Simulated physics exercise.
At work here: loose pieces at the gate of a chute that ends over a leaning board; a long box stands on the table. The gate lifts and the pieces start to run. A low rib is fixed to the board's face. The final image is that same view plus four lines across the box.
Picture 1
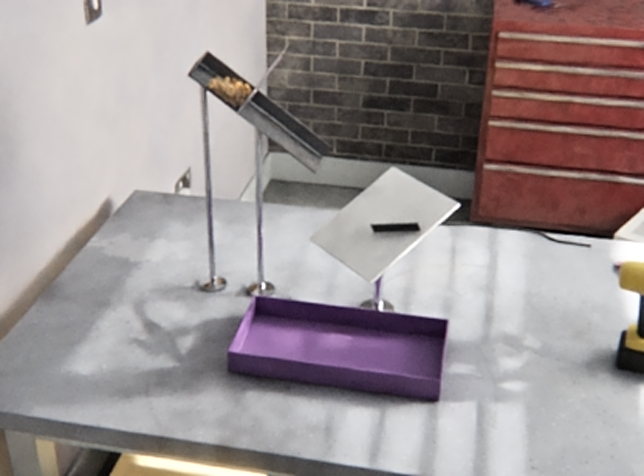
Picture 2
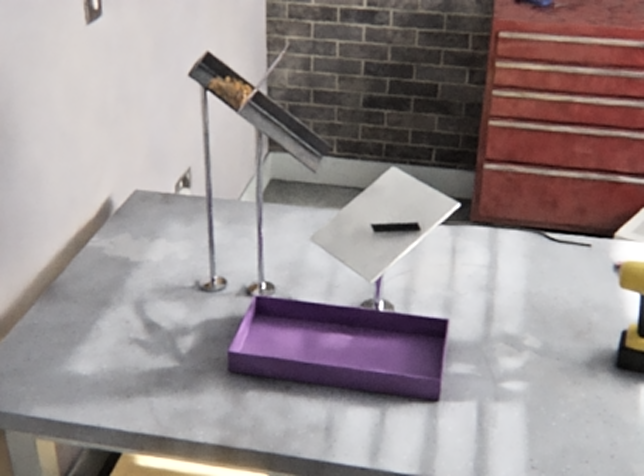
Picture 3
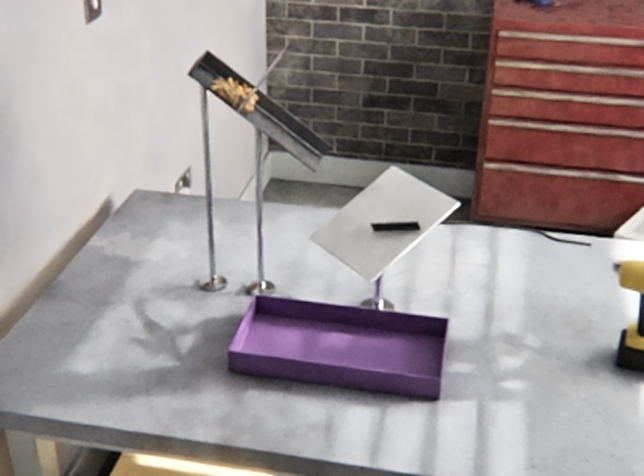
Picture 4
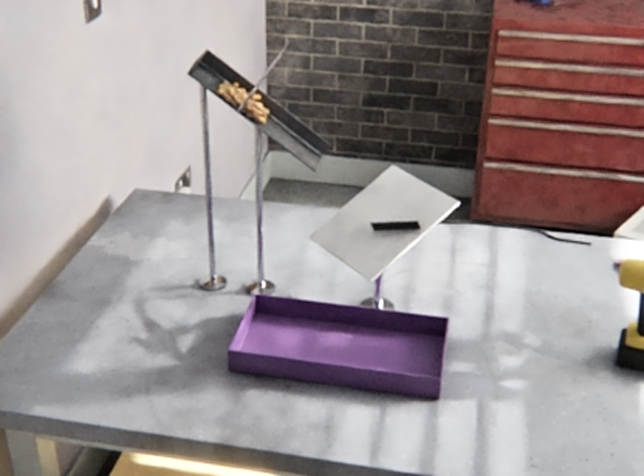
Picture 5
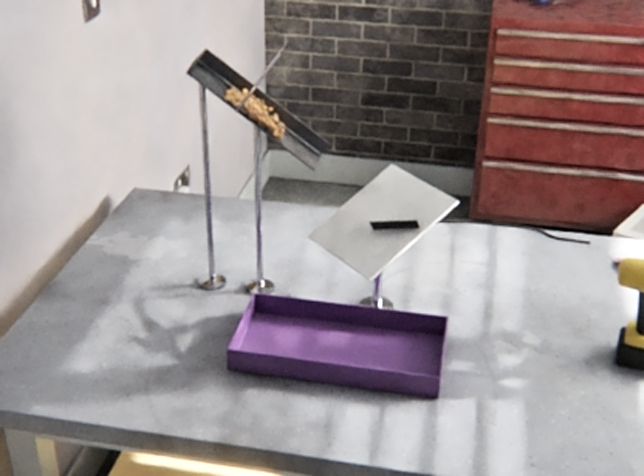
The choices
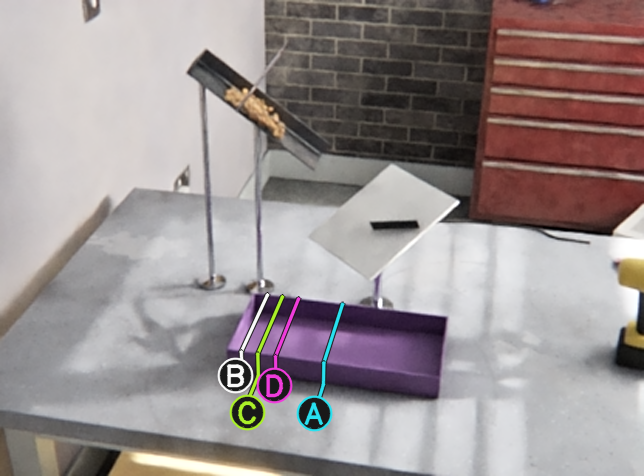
A raised sloping chute stands on a grey table as small tan pieces slide partway down it.
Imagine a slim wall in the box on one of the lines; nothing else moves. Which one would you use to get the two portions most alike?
Use line D.
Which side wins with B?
Right.
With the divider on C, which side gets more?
More lands on the right.
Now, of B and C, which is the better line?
Line C.
On the marked copy, line A crosses the front rim at (324, 362); line B crosses the front rim at (241, 351); line C crosses the front rim at (258, 353); line D crosses the front rim at (275, 355).
With A, of what is caught, the bulk on the left of the divider, close to a quarter on the right.
With B, of what is caught, a small share on the left of the divider, all but a few on the right.
With C, of what is caught, close to a third on the left of the divider, close to two thirds on the right.
With D, of what is caught, close to half on the left of the divider, close to half on the right.
